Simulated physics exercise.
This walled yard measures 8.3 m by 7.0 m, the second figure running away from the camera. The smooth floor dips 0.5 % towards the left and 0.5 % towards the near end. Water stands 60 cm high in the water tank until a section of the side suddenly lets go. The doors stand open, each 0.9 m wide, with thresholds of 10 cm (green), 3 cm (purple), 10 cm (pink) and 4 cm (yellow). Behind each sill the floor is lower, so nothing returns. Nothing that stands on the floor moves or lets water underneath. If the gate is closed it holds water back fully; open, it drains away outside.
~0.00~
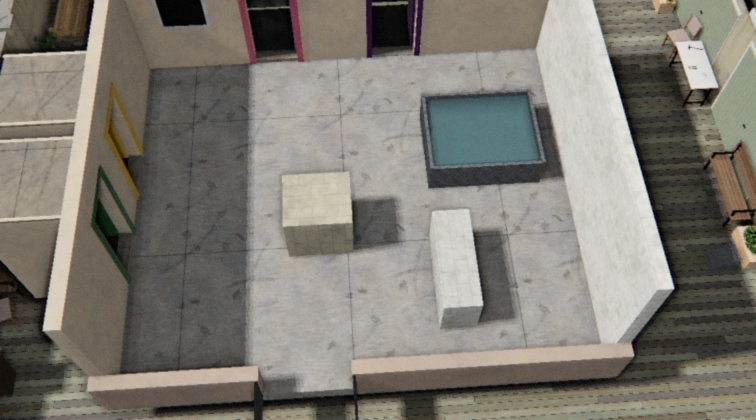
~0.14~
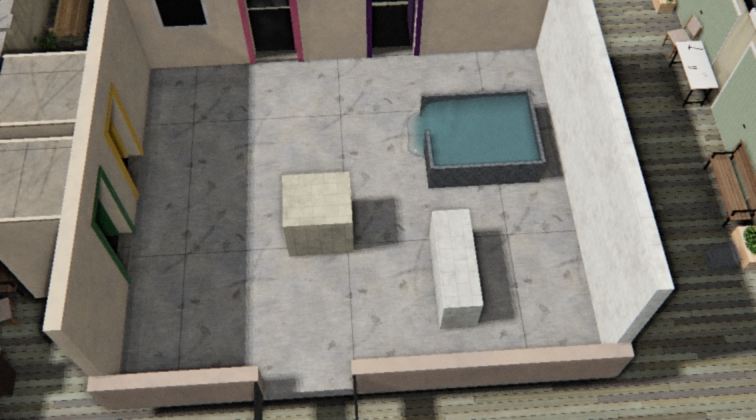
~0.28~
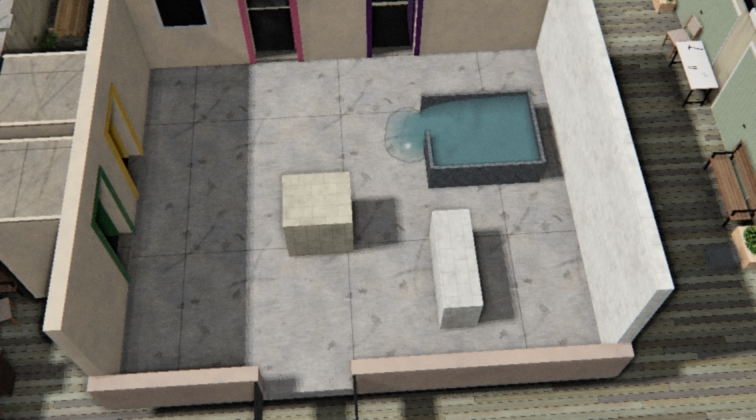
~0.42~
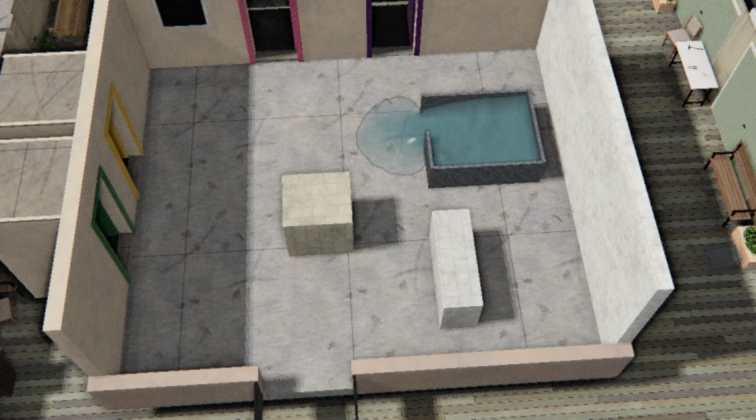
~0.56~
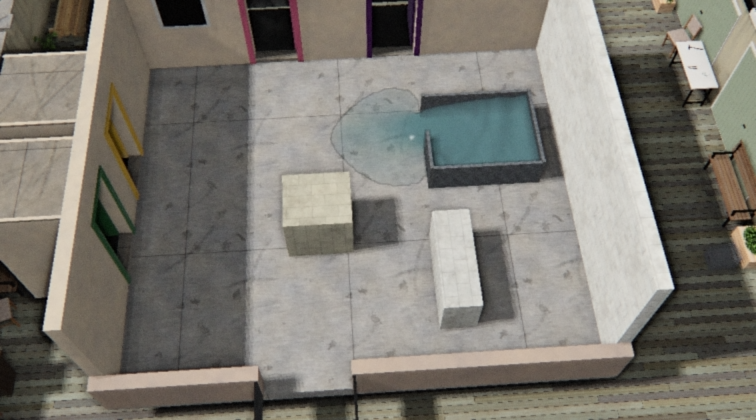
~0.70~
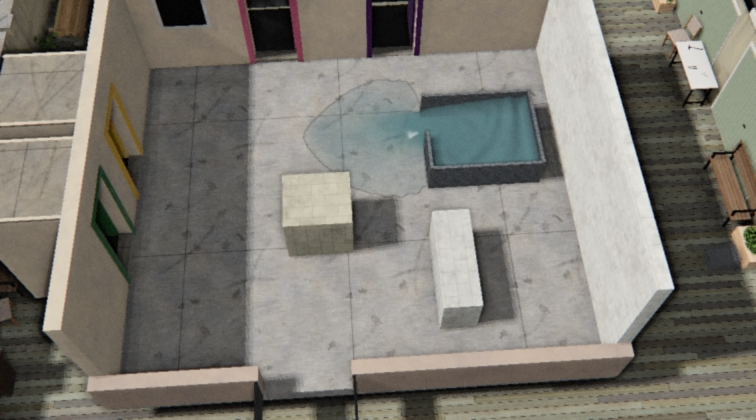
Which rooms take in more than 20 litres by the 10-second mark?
The water let in: At the green door it stays under the limit; at the purple door it does not reach the limit; at the pink door it keeps below the limit; at the yellow door it passes the limit.
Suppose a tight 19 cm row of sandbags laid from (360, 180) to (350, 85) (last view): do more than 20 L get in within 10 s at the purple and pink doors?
Then: Purple above, pink below.
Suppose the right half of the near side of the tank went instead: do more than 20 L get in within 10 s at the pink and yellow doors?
Then: Pink below, yellow below.
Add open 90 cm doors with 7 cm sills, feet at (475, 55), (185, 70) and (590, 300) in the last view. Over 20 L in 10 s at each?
In that order: Not over, over, under.
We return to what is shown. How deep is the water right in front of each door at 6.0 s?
Depths in cm: Green 9, purple 2, pink 5, yellow 9.
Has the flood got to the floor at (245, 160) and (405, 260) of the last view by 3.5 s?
In turn: Under water, still dry.
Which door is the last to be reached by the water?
It is the green one.
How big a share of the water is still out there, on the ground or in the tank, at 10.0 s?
Some 92 per cent remains.
After 1.4 s water covers 20 % of the floor and is deepest (29 cm) near (412, 129); green door not reached, purple door not reached, pink door not reached, yellow door not reached.
After 2.2 s water covers 35 % of the floor and is deepest (22 cm) near (412, 129); green door not reached, purple door 4 cm at the sill, 2 L in, pink door 12 cm at the sill, 0 L in, yellow door not reached.
After 3.5 s water covers 40 % of the floor and is deepest (25 cm) near (167, 80); green door 11 cm at the sill, 0 L in, purple door 3 cm at the sill, 3 L in, pink door 8 cm at the sill, 2 L in, yellow door 13 cm at the sill, 36 L in.
After 6.0 s water covers 45 % of the floor and is deepest (12 cm) near (218, 83); green door 9 cm at the sill, 2 L in, purple door 2 cm at the sill, 4 L in, pink door 5 cm at the sill, 2 L in, yellow door 9 cm at the sill, 106 L in.
After 10.0 s water covers 60 % of the floor and is deepest (11 cm) near (119, 390); green door 5 cm at the sill, 2 L in, purple door 1 cm at the sill, 4 L in, pink door 6 cm at the sill, 2 L in, yellow door 7 cm at the sill, 137 L in.
